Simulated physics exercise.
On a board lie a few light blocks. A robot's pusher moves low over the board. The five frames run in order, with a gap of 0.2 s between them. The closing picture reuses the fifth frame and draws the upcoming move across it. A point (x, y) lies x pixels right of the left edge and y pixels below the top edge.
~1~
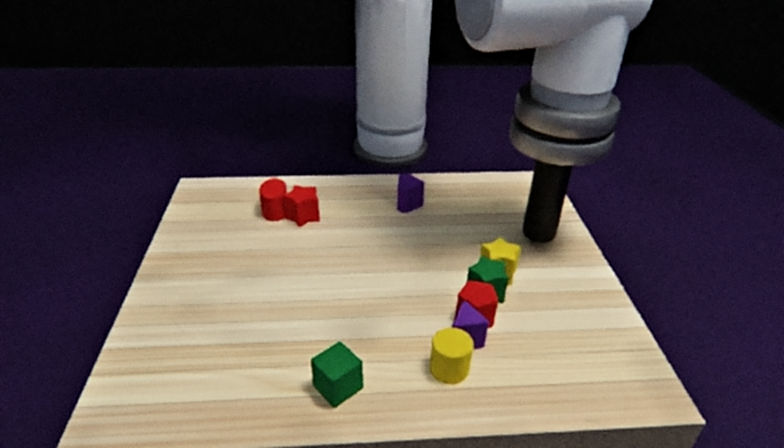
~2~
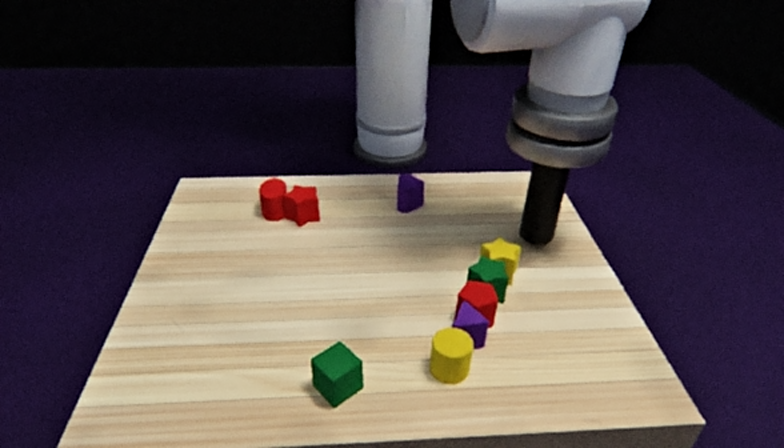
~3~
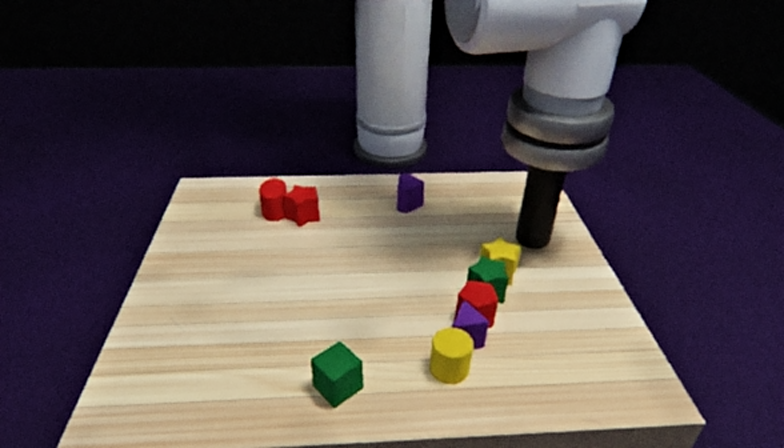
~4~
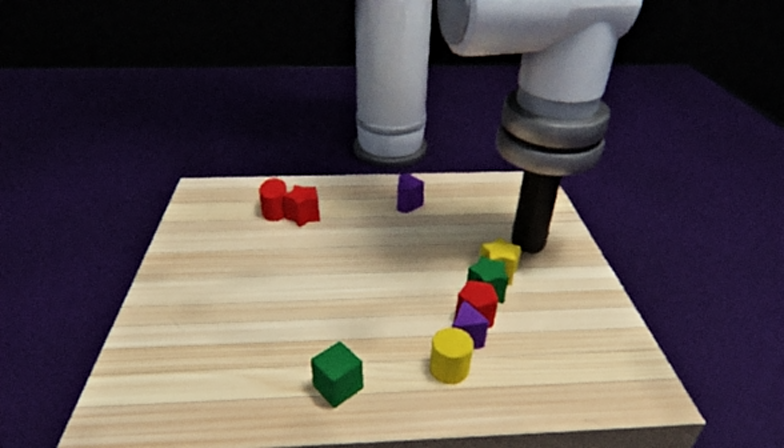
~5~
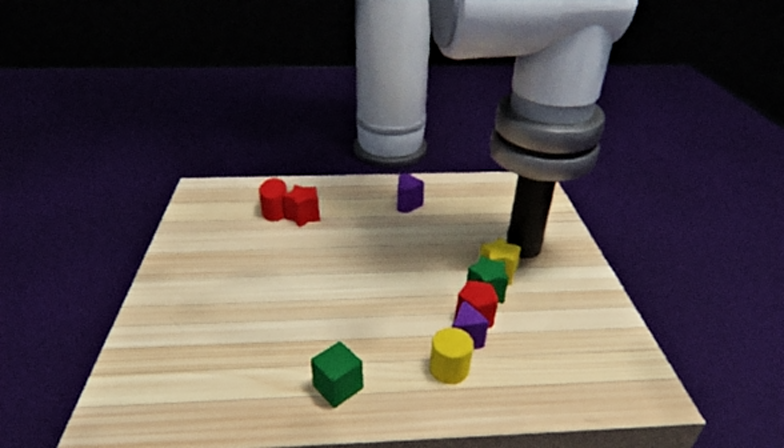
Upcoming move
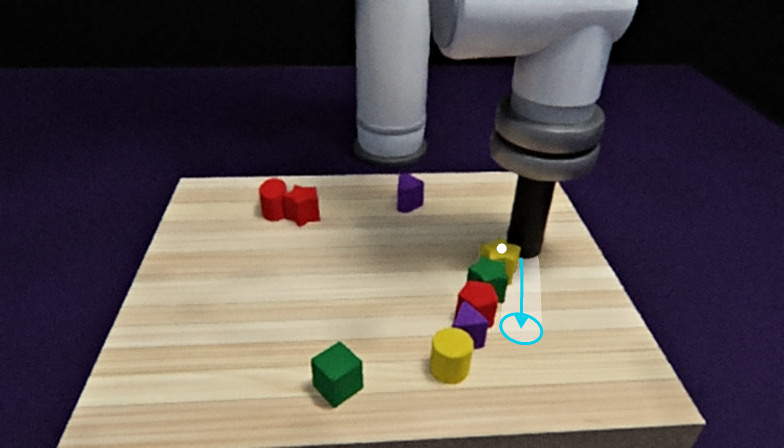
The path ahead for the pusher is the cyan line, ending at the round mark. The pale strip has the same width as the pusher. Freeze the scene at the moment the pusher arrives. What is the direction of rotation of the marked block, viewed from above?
Clockwise.
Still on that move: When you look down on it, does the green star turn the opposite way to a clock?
It seems so.
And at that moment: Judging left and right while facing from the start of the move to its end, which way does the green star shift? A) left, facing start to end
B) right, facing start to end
The one that fits is B, right, facing start to end.
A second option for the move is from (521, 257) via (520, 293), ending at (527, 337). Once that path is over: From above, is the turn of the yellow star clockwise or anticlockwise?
It spins with the clock.
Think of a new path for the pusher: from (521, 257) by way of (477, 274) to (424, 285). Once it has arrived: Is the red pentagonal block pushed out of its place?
I'd say yes.
Path on the board, straight from (521, 257) to (521, 328); the dot is on the yellow star.
On the path given first. One third of the way, pusher (524, 270); red pentagonal block (477, 295); green star (478, 271), turned 30° anticlockwise; yellow star (494, 254), turned 50° clockwise.
Two thirds of the way, pusher (523, 295); purple triangle (466, 317); red pentagonal block (477, 295); green star (472, 272), turned 50° anticlockwise; yellow star (494, 256), turned 75° clockwise.
At the end, pusher (523, 319); purple triangle (466, 317); red pentagonal block (477, 295); green star (472, 272), turned 50° anticlockwise; yellow star (494, 256), turned 75° clockwise.
